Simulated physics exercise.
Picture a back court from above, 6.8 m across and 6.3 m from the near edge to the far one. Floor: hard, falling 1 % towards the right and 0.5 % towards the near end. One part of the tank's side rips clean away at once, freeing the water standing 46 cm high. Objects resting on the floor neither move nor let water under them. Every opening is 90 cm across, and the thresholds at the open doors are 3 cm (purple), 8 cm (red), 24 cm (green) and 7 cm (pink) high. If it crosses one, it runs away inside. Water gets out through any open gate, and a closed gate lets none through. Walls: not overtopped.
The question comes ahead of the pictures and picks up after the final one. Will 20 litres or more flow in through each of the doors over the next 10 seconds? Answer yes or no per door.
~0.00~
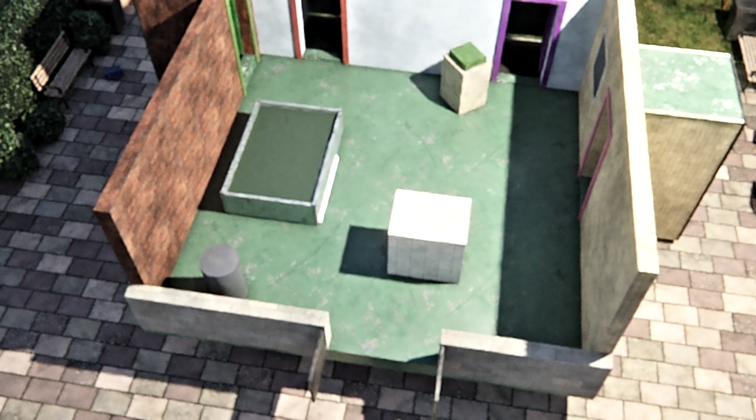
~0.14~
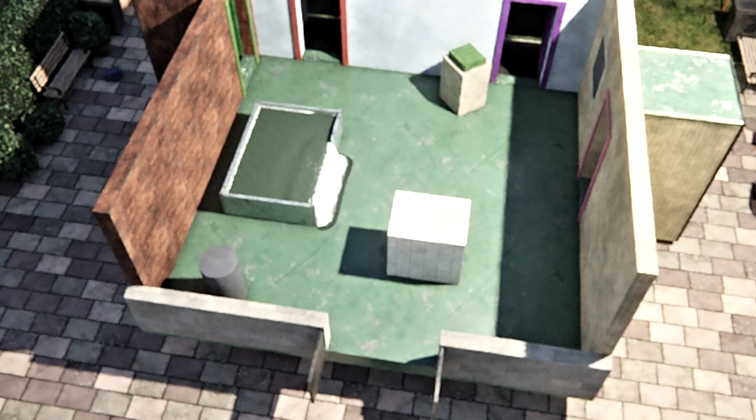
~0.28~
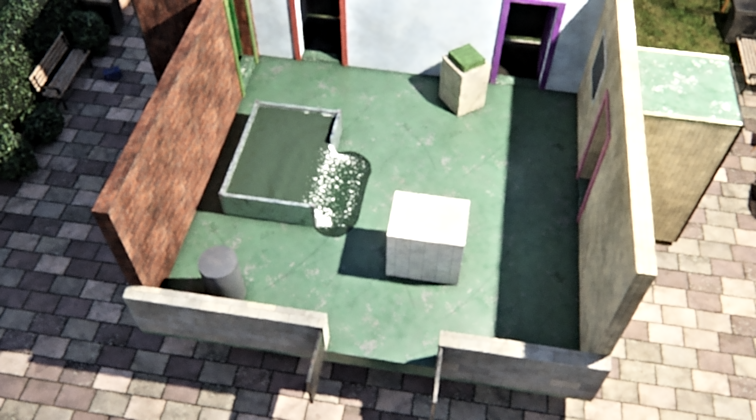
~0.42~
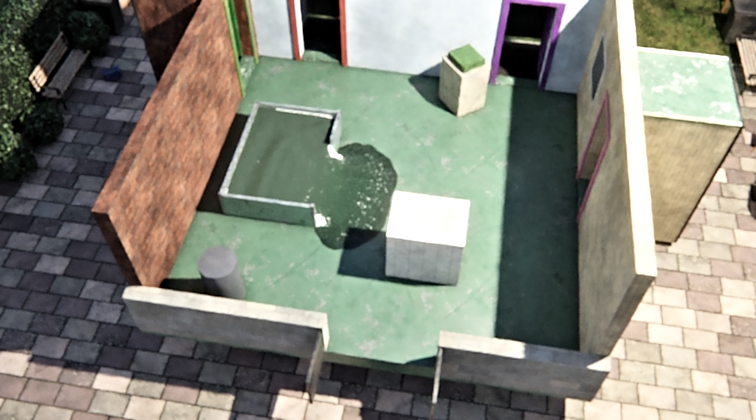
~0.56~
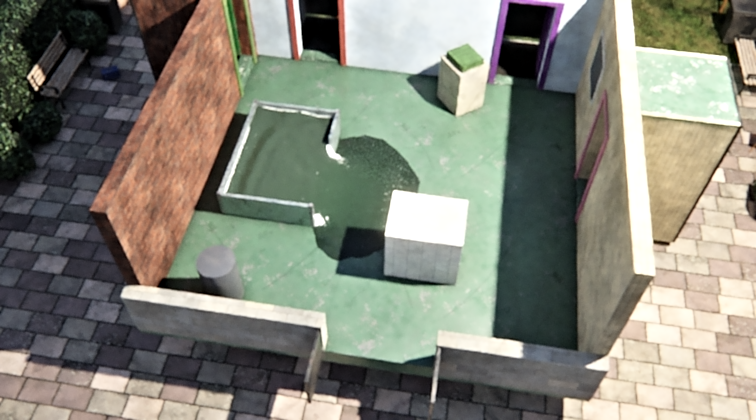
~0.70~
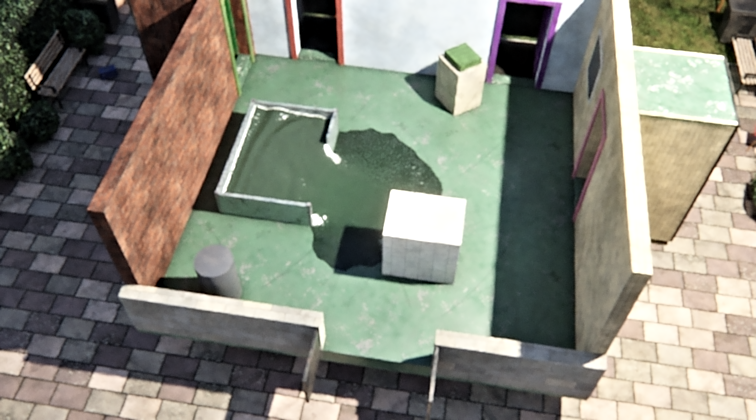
Purple door: Yes, red door: No, green door: No, pink door: Yes.
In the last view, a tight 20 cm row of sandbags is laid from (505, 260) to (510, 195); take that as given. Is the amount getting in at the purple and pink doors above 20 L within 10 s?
At the purple door the limit is exceeded, and at the pink door it is not reached.
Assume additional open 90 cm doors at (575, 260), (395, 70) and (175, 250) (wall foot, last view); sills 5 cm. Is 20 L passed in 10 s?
Result in order - more than that, not enough, not enough.
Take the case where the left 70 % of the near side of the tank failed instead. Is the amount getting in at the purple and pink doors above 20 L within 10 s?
Measured against that limit, purple comes out short of it and pink comes out short of it.
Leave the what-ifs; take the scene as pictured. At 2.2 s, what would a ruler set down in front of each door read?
Door by door, in cm: Purple reads 0, red reads 0, green reads 0, pink reads 15.
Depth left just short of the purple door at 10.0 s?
Depth: Approx. 5.5 cm.
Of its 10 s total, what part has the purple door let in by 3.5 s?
0 per cent, roughly.
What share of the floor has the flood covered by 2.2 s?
Wet share: Near 40 percent.
After 1.4 s water covers 25 % of the floor and is deepest (28 cm) near (382, 240); purple door not reached, red door not reached, green door not reached, pink door not reached.
After 2.2 s water covers 40 % of the floor and is deepest (28 cm) near (571, 233); purple door not reached, red door not reached, green door not reached, pink door 15 cm at the sill, 6 L in.
After 3.5 s water covers 45 % of the floor and is deepest (18 cm) near (560, 192); purple door not reached, red door not reached, green door not reached, pink door 18 cm at the sill, 80 L in.
After 6.0 s water covers 60 % of the floor and is deepest (12 cm) near (570, 118); purple door 7 cm at the sill, 12 L in, red door not reached, green door not reached, pink door 10 cm at the sill, 138 L in.
After 10.0 s water covers 70 % of the floor and is deepest (8 cm) near (571, 374); purple door 5 cm at the sill, 44 L in, red door not reached, green door not reached, pink door 6 cm at the sill, 146 L in.
